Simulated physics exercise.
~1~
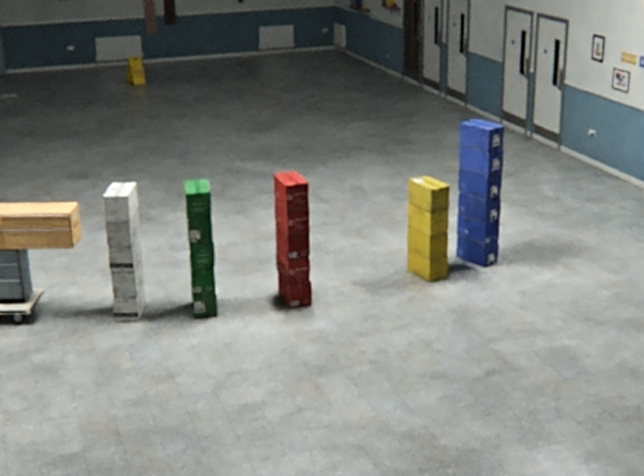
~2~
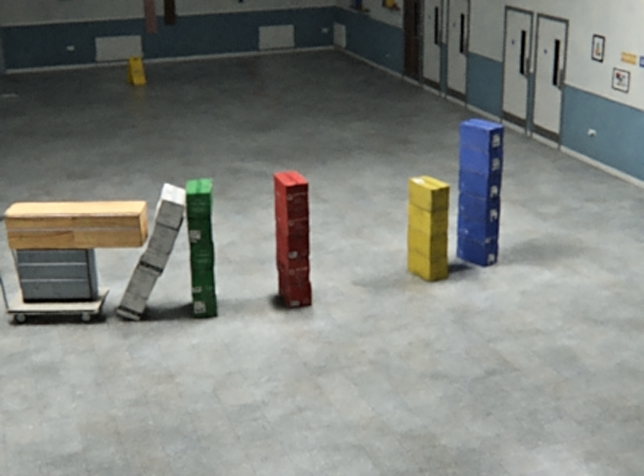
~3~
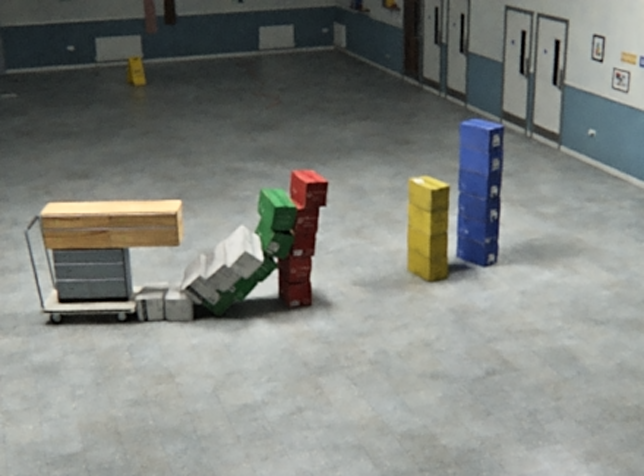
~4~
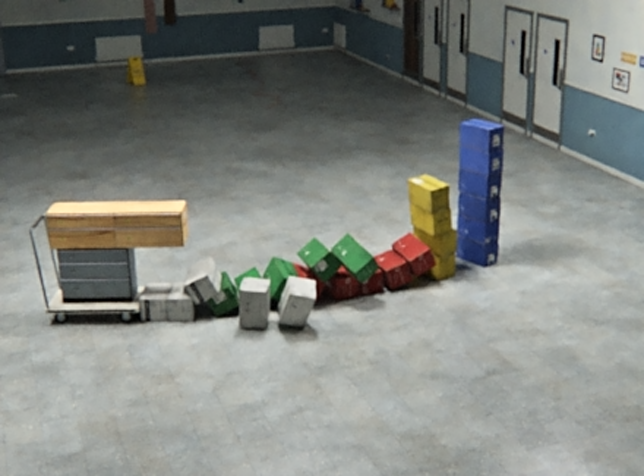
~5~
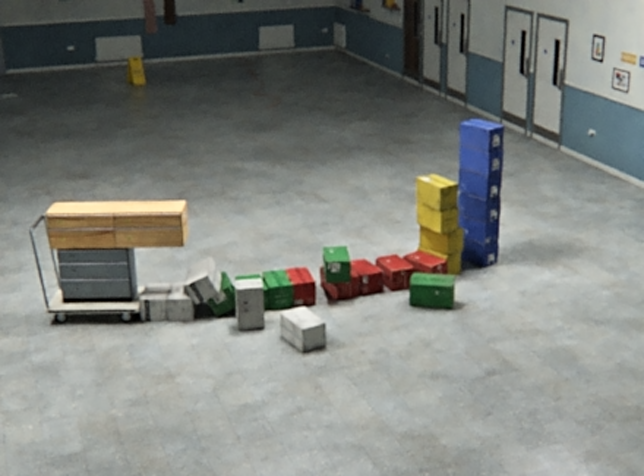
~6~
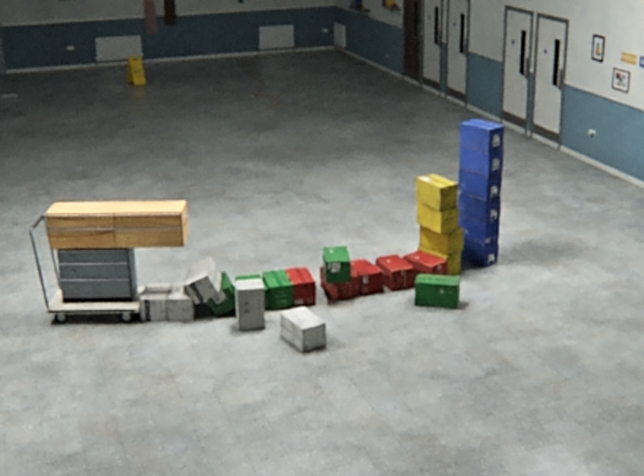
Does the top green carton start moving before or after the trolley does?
It starts moving after the trolley. The trolley is already rolling right while the top green carton is still in its place.
A loaded trolley rolls right and topples the white, green and red stacks, leaving the blue standing.
